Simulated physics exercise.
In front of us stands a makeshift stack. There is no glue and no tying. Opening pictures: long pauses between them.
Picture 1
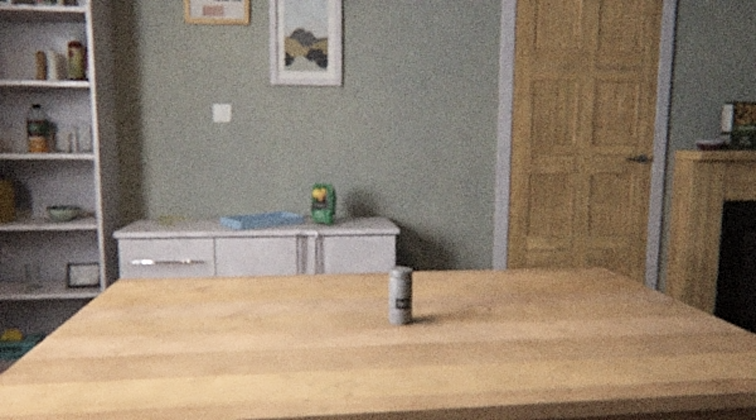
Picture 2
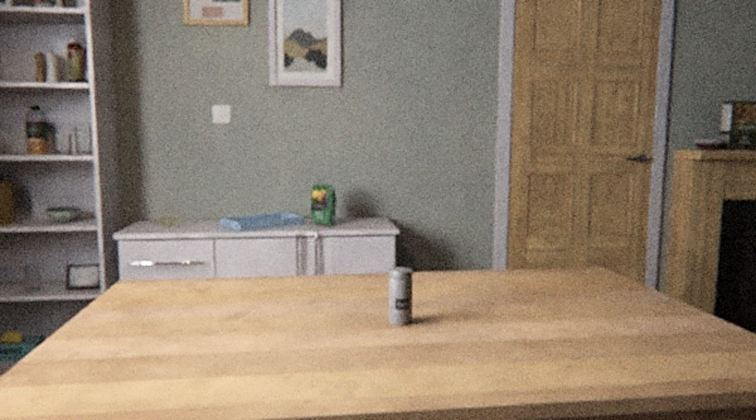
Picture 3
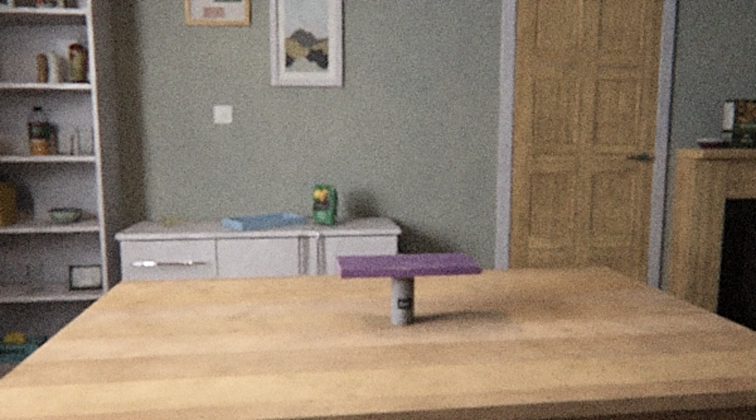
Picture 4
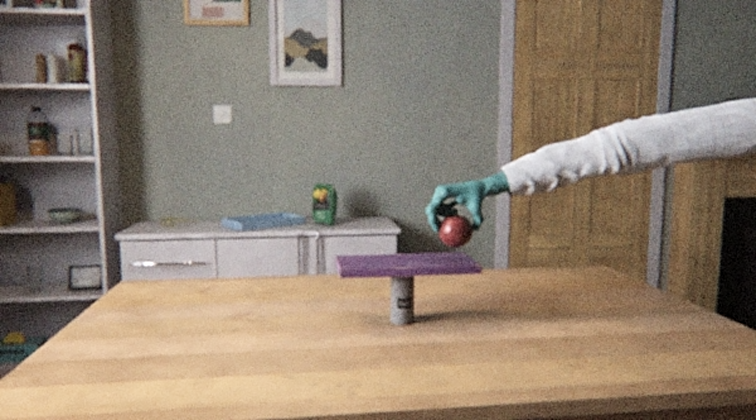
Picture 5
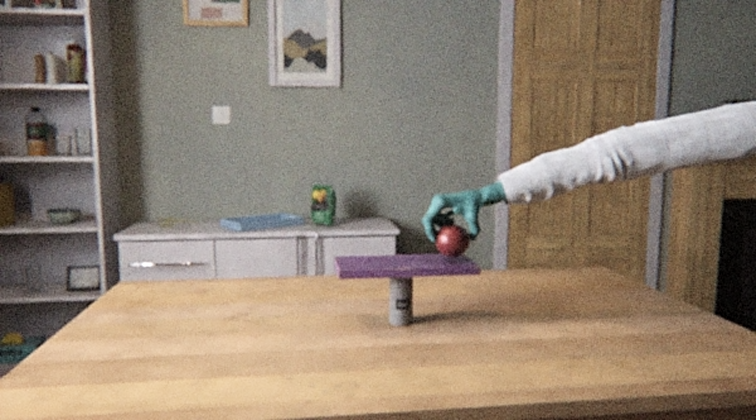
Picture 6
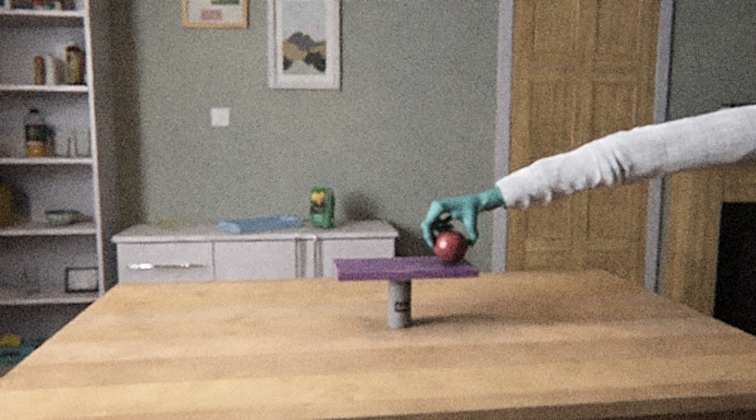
A purple board appears balanced on a small grey can standing on a pale wooden table, seen from a steady, level view across a green-walled room. Behind are a white cabinet with a green container and blue item, shelves at left, framed art above, and a wooden door at right. A teal-gloved hand in a white sleeve, reaching from the right, lowers a red apple onto the board's right side and keeps hold.
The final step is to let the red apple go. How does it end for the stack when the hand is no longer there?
The stack does not stay intact.
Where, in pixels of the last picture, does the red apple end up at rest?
Roughly pixel (501, 306) in the last picture.
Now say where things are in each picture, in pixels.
In the first frame, the last thing is not in view yet.
In the second frame, the last thing is not in view yet.
In the third frame, the last thing is not in view yet; purple board (406, 265).
In the fourth frame, still above its spot; red apple (456, 231); purple board (406, 264).
In the fifth frame, still above its spot; red apple (453, 241); purple board (405, 265).
In the sixth frame, set down, still held; red apple (451, 246); purple board (403, 268).
Then, 0.40 s after the last picture, red apple now fallen; purple board tipped 52° from how it was.
Then, 0.50 s after the last picture, purple board tipped 44° from how it was; grey shaker slid a little.
Then, 0.60 s after the last picture, purple board now fallen; grey shaker slid about its own width.
At rest, fallen, purple board and red apple; moved from the start, grey shaker. Seen from the same camera at the end, red apple near (501, 307). The stack loses its balance.
